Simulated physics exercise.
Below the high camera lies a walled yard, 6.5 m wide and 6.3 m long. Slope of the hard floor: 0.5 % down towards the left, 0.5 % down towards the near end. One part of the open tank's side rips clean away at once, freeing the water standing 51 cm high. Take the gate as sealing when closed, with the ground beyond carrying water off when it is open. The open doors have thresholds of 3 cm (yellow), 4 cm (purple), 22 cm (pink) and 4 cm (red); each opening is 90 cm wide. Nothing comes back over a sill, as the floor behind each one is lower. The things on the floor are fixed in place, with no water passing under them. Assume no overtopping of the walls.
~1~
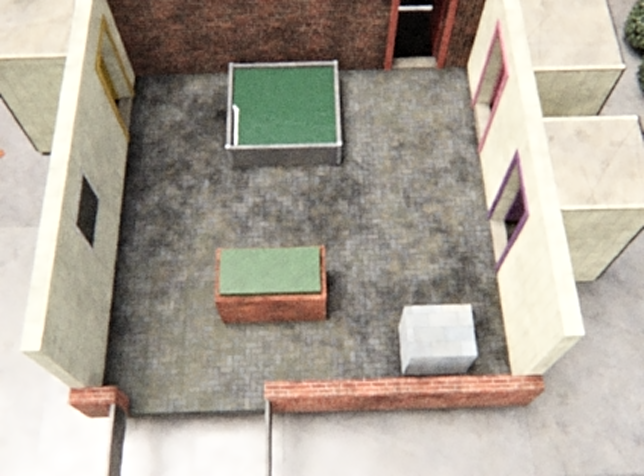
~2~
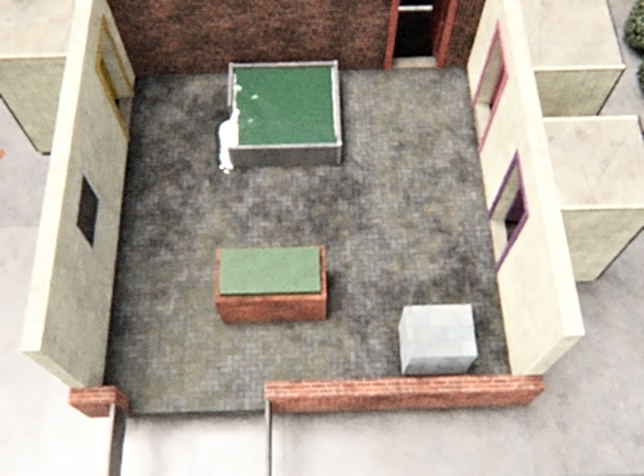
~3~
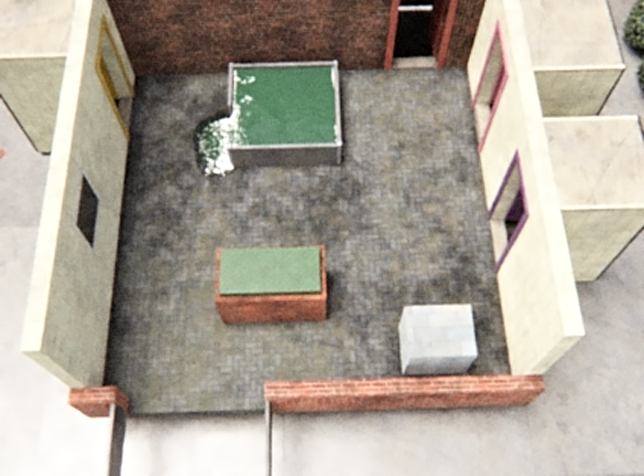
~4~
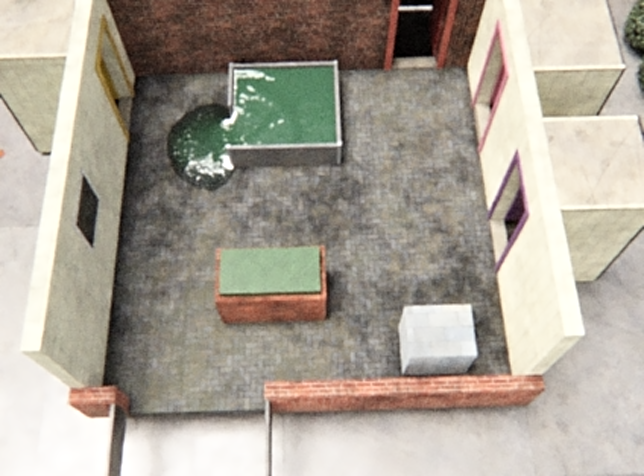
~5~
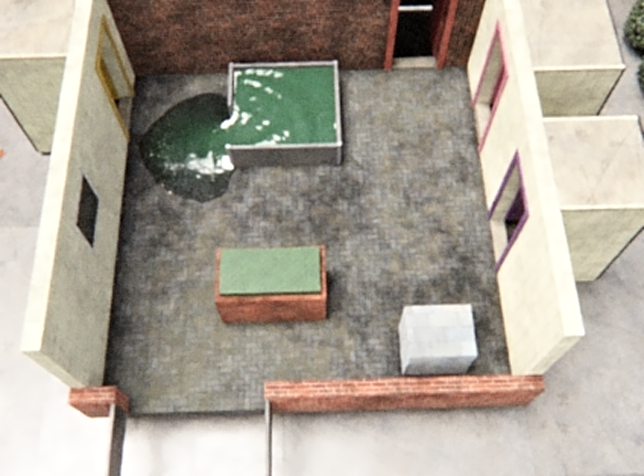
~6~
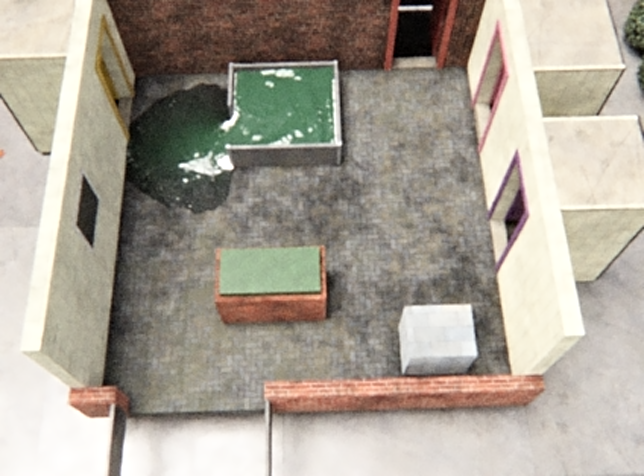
A walled yard with a grey paved floor is seen from high above by a still camera, with a brick wall at the back and cream walls at either side. An open tank of green water stands near the back, a green-topped brick block in front of it and a pale box at lower right. Water bursts from the tank's left side, foaming white, and spreads in a dark green pool to the left wall.
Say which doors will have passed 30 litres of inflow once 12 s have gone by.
At the yellow door the inflow will break the limit; at the purple door the inflow will remain within the limit; at the pink door the inflow will remain within the limit; at the red door the inflow will remain within the limit.
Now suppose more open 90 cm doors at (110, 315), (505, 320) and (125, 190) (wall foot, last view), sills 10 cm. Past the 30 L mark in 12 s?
Check each in turn: The first fails, the second fails, the third succeeds.
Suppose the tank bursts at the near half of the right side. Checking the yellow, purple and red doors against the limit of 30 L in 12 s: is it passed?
Yellow falls short; purple exceeds; red exceeds.
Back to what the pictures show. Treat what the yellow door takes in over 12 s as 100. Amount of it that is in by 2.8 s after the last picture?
Some 55 in a hundred.
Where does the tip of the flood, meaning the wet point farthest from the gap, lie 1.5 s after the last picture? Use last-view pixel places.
Roughly at pixel (106, 354).
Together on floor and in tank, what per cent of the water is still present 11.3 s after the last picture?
Roughly 48 in a hundred.
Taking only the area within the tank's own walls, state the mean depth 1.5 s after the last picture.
The average depth is around 29 cm.
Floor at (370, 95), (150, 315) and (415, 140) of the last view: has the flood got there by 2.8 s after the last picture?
In turn: Dry, wet, still dry.
Then, 0.7 s after the last picture water covers 15 % of the floor and is deepest (27 cm) near (224, 153); yellow door 11 cm at the sill, 27 L in, purple door not reached, pink door not reached, red door not reached.
Then, 1.5 s after the last picture water covers 20 % of the floor and is deepest (26 cm) near (126, 164); yellow door 16 cm at the sill, 98 L in, purple door not reached, pink door not reached, red door not reached.
Then, 2.8 s after the last picture water covers 30 % of the floor and is deepest (20 cm) near (102, 398); yellow door 14 cm at the sill, 193 L in, purple door not reached, pink door not reached, red door not reached.
Then, 6.3 s after the last picture water covers 40 % of the floor and is deepest (12 cm) near (136, 164); yellow door 8 cm at the sill, 310 L in, purple door not reached, pink door not reached, red door 1 cm at the sill, 0 L in.
Then, 11.3 s after the last picture water covers 45 % of the floor and is deepest (8 cm) near (102, 398); yellow door 5 cm at the sill, 351 L in, purple door not reached, pink door 1 cm at the sill, 0 L in, red door 1 cm at the sill, 0 L in.
